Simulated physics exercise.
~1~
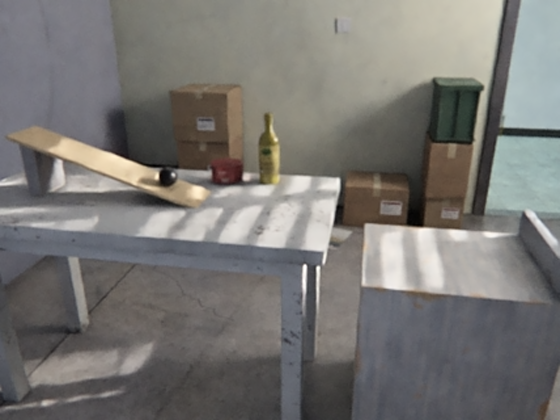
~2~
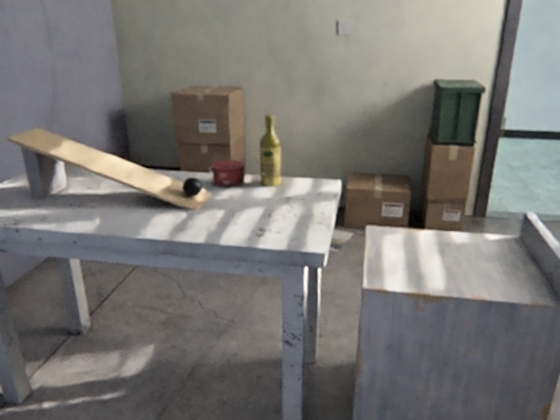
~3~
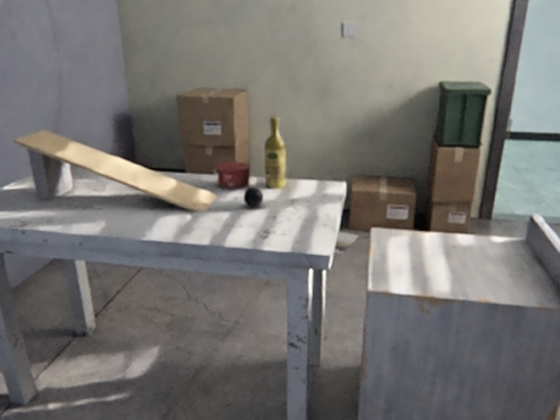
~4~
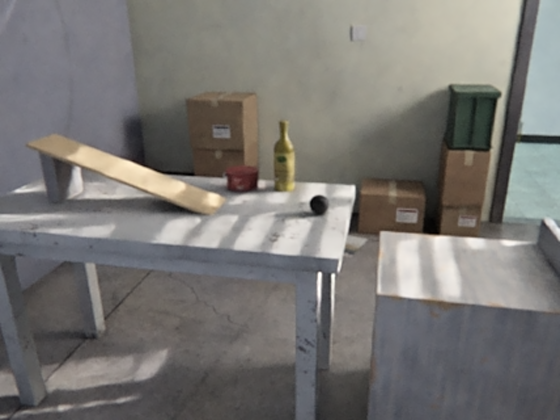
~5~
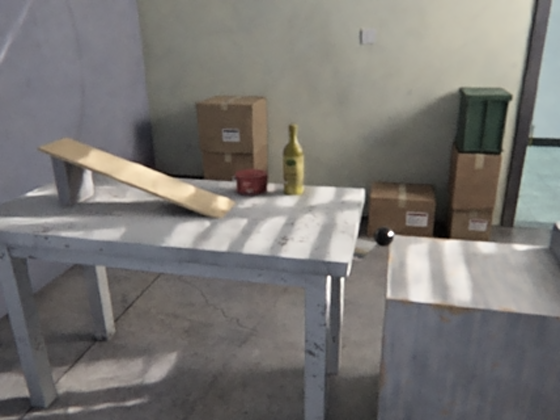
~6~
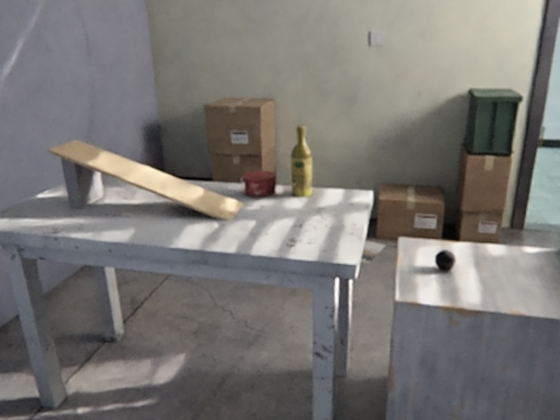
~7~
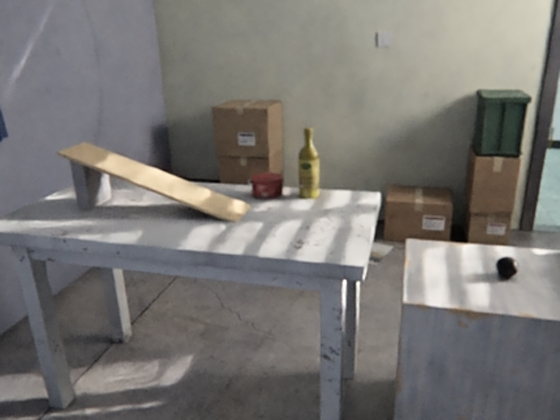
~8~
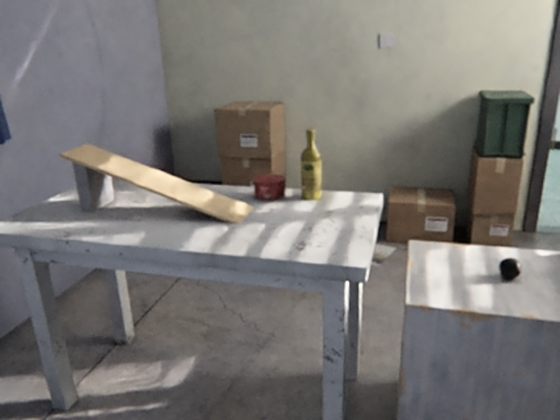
A black ball rolls down a ramp, crosses the gap between tables and stays there.
